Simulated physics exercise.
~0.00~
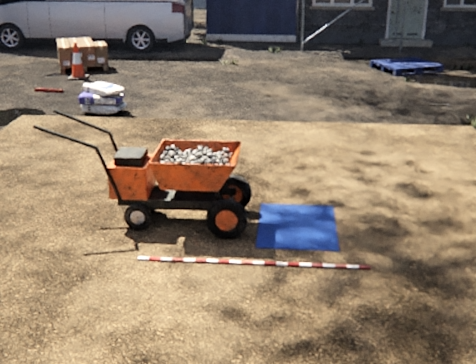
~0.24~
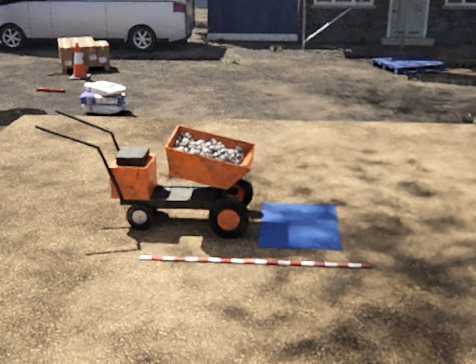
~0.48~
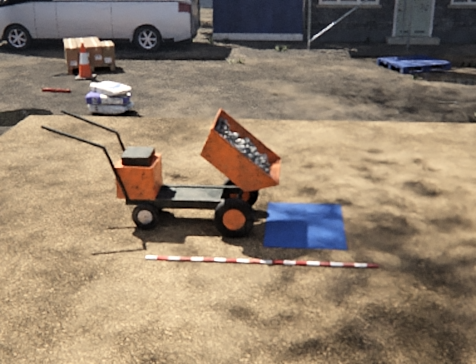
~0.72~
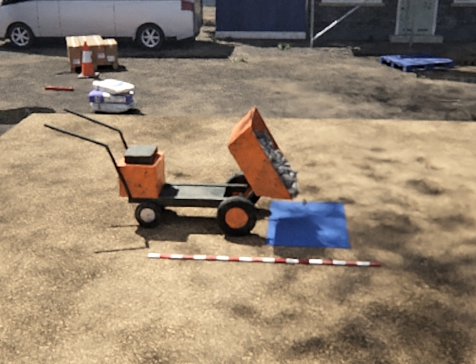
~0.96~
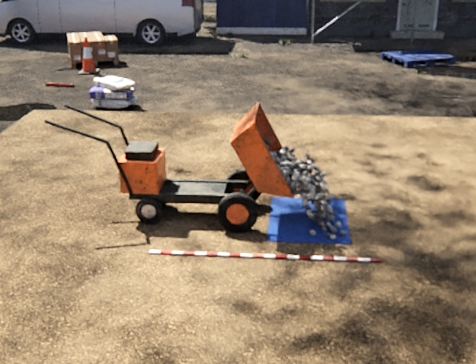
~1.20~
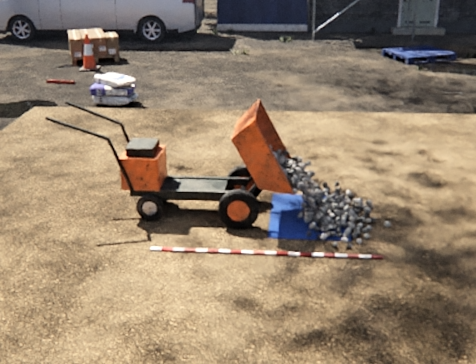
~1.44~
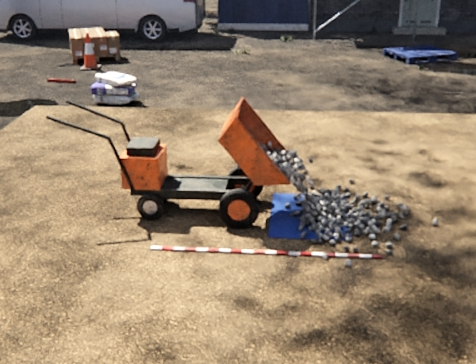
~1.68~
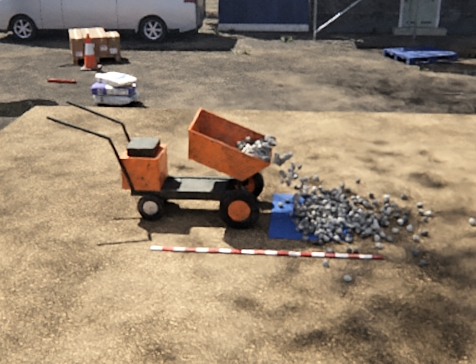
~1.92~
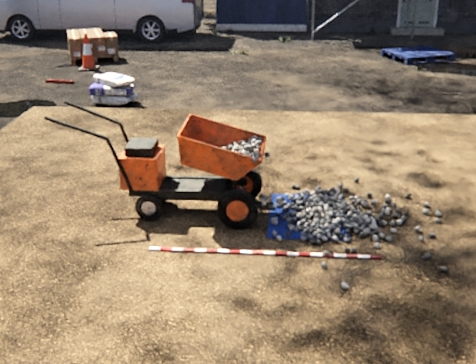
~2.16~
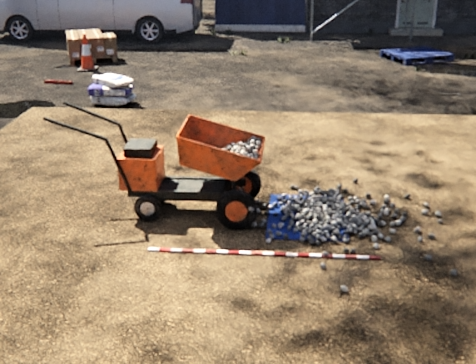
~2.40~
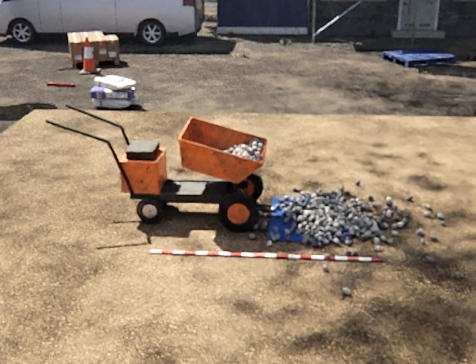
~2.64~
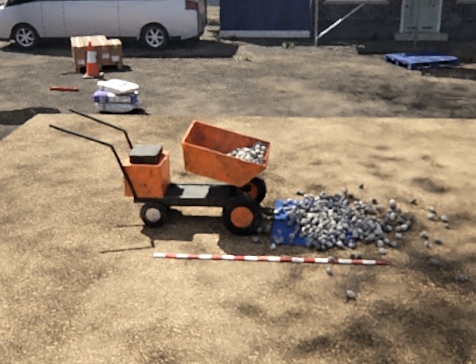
An orange motor barrow with black handles stands on sandy ground in a sunlit yard, seen from the side by a slightly swaying camera, its skip full of grey stones. A blue sheet lies to its right, a red-and-white striped staff in front, and a pale van, boxes and a building behind. The skip tips steeply to the right, and the stones slide to its lip, then pour onto the sheet and spread beyond it. The skip swings partway back and stays slightly tilted, still holding some stones, while a loose heap covers much of the sheet, with strays scattered around.
